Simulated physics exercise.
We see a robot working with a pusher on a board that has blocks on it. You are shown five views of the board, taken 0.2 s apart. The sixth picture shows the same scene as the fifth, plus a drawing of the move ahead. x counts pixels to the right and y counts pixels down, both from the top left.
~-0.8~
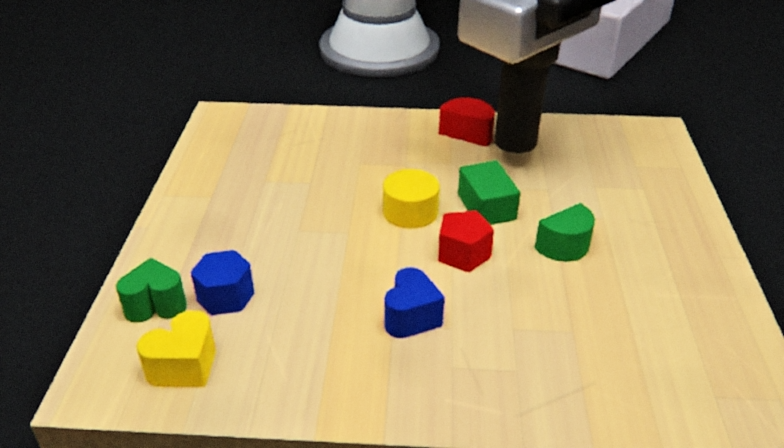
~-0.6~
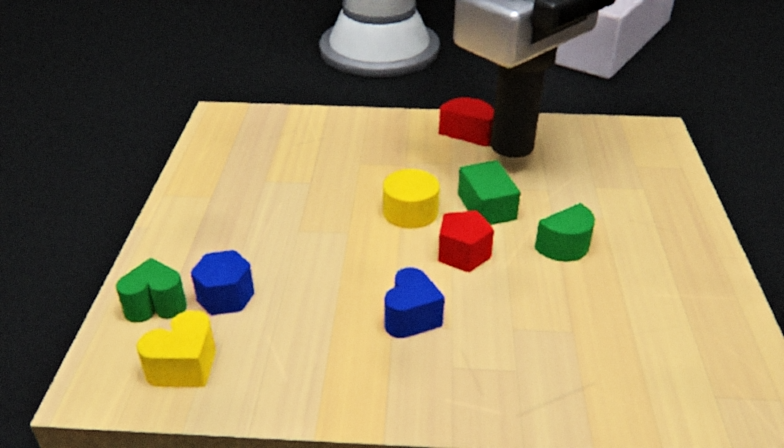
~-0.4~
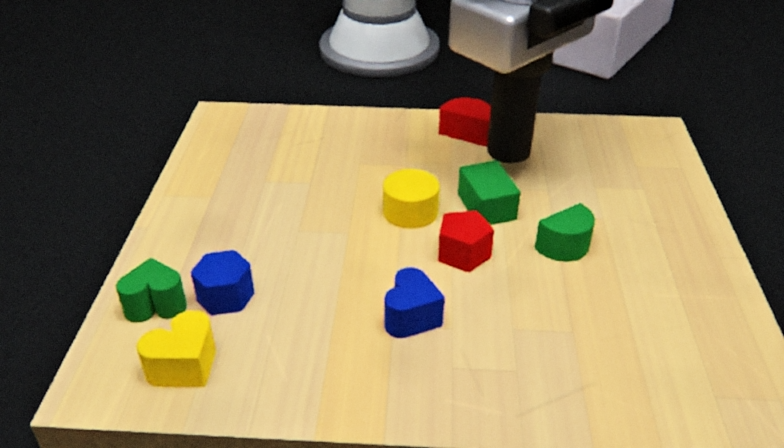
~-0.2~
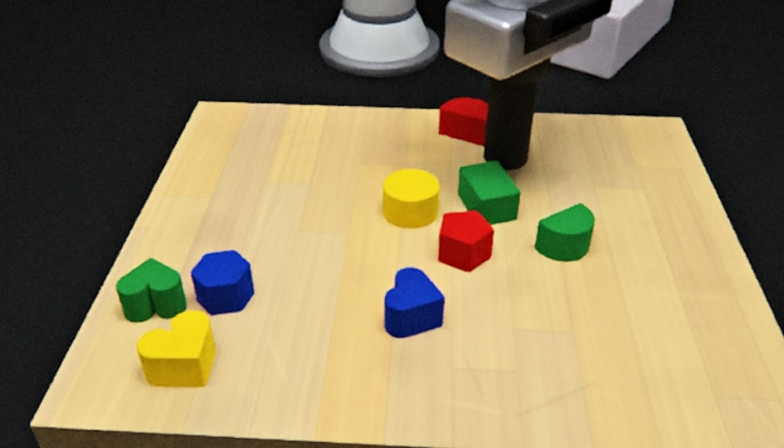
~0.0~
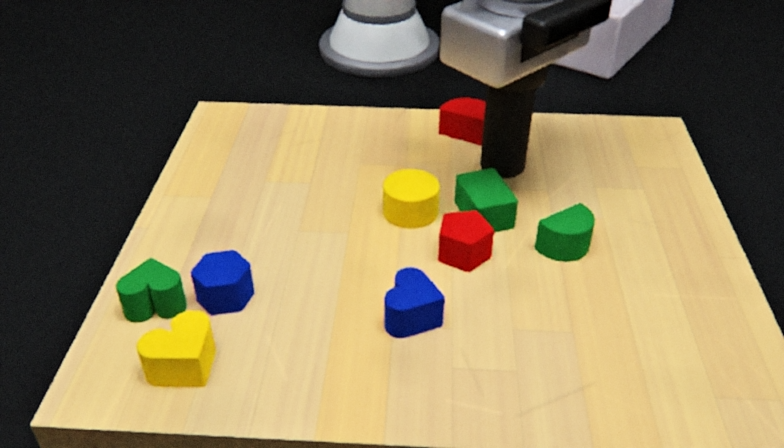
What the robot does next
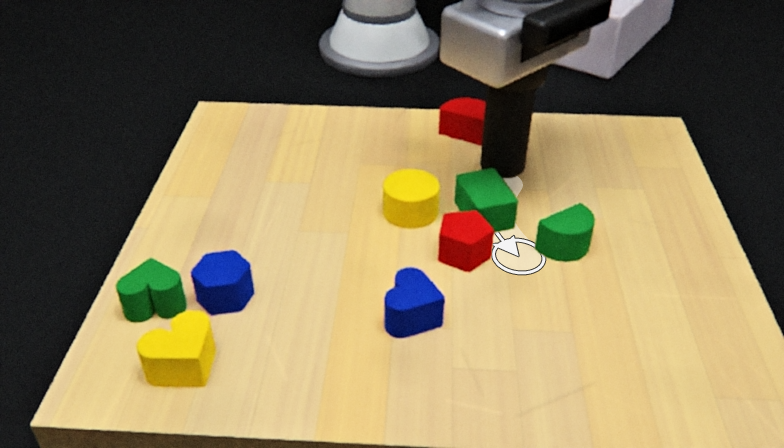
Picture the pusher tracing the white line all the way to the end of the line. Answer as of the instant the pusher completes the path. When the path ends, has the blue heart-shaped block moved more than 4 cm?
Short answer: No.
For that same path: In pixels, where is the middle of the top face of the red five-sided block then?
Top centre: (447, 265).
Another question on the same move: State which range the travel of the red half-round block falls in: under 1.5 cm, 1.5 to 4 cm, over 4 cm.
Displacement: Within 1.5 cm.
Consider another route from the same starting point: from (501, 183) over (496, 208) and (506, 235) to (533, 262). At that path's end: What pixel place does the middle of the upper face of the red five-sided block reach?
I expect it at (447, 257).
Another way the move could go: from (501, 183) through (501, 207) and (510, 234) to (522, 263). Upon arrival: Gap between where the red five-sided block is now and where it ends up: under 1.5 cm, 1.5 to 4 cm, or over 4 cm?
Once the path is done, the red five-sided block lies more than 4 cm from its present place.
Drawn move, from (501, 183) by way of (490, 205) and (496, 231) to (519, 256).
On the path given first. One third of the way, pusher (492, 188); red five-sided block (462, 237), turned 30° clockwise; green oblong block (481, 207), turned 30° anticlockwise.
Two thirds of the way, pusher (498, 213); red five-sided block (455, 255), turned 45° clockwise; green oblong block (478, 229), turned 35° anticlockwise.
At the end, pusher (521, 238); blue heart-shaped block (408, 291); red five-sided block (447, 265), turned 60° clockwise; red half-round block still; green oblong block (482, 243), turned 15° anticlockwise; green half-round block (578, 222), turned 15° anticlockwise.
